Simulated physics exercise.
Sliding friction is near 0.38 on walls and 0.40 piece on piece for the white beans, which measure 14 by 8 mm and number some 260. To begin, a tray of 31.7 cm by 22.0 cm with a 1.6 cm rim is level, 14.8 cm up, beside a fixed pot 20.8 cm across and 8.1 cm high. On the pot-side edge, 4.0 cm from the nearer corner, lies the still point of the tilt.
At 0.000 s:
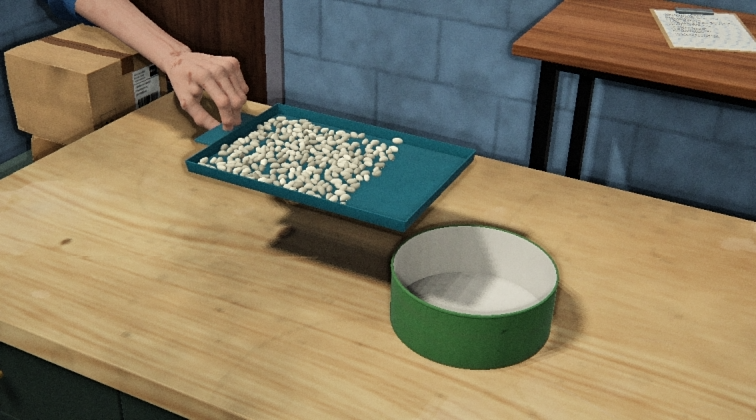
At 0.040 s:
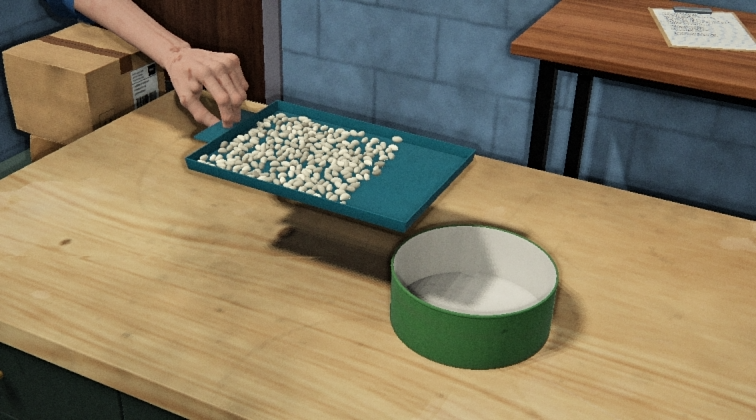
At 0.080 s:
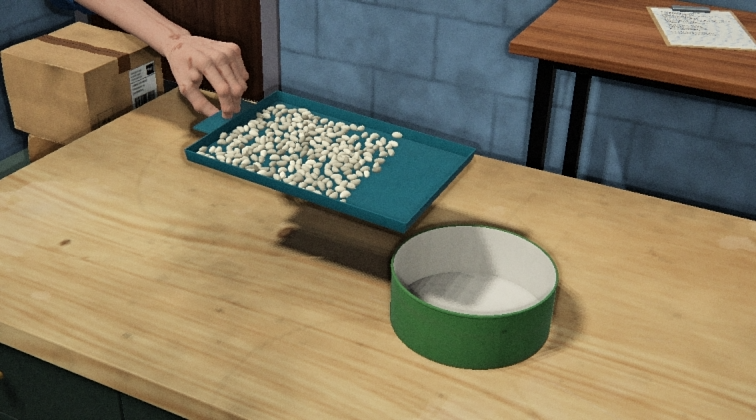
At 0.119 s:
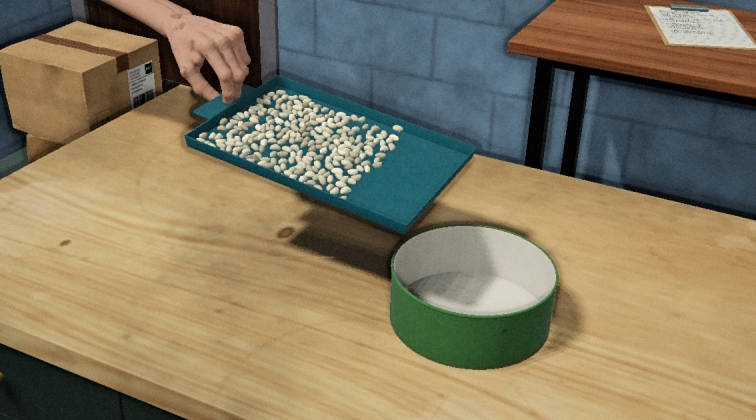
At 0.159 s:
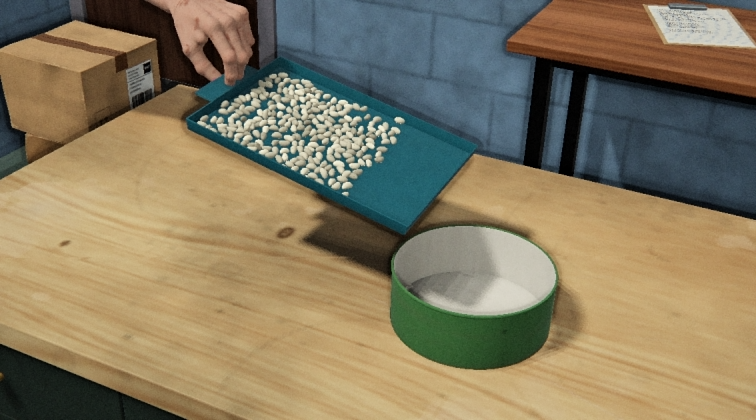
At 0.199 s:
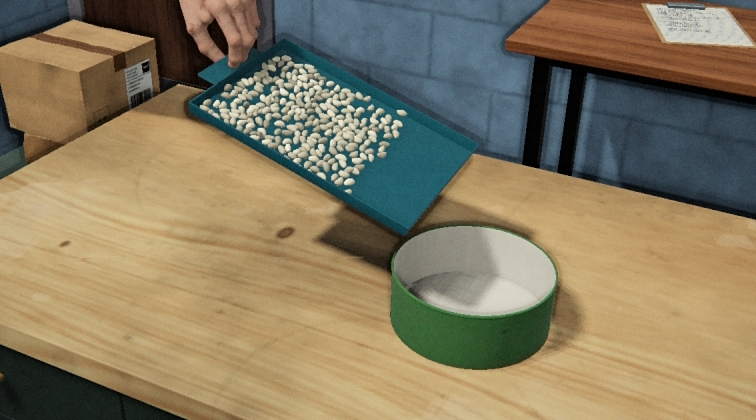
In this clip, a hand at the far left end of a teal tray scattered with small pale pieces raises that end, slowly then more steeply, tilting the tray down toward a green round pot on a wooden table.
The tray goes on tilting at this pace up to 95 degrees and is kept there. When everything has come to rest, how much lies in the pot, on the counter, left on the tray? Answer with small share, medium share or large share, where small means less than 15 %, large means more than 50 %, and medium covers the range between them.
Pot - large share; counter - small share; tray - small share.
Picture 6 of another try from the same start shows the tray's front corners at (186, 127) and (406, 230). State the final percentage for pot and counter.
Pot 45, counter 55.
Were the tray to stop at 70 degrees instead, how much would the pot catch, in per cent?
Share in the pot: Around 80 %.
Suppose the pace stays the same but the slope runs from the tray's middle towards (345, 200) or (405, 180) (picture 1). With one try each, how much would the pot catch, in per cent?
The share comes to about 30 in a hundred, then about 65 in a hundred.
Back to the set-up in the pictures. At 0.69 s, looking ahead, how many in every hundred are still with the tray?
Estimate: Near 40 in a hundred.
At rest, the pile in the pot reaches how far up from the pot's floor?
Roughly 3.0 centimetres.
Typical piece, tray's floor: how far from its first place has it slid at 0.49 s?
Around 8 centimetres.
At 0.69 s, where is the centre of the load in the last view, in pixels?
Around (456, 234).
After 0.49 s, tilt 56 degrees; the tray holds 100 %, the pot 0 %.
After 0.69 s, tilt 82 degrees; the tray holds 40 %, the pot 20 %.
After 1.00 s, tilt 95 degrees; the tray holds 0 %, the pot 90 %.
By 2.7 s all is still; pot 95 %, counter 5 %, tray 0 %.
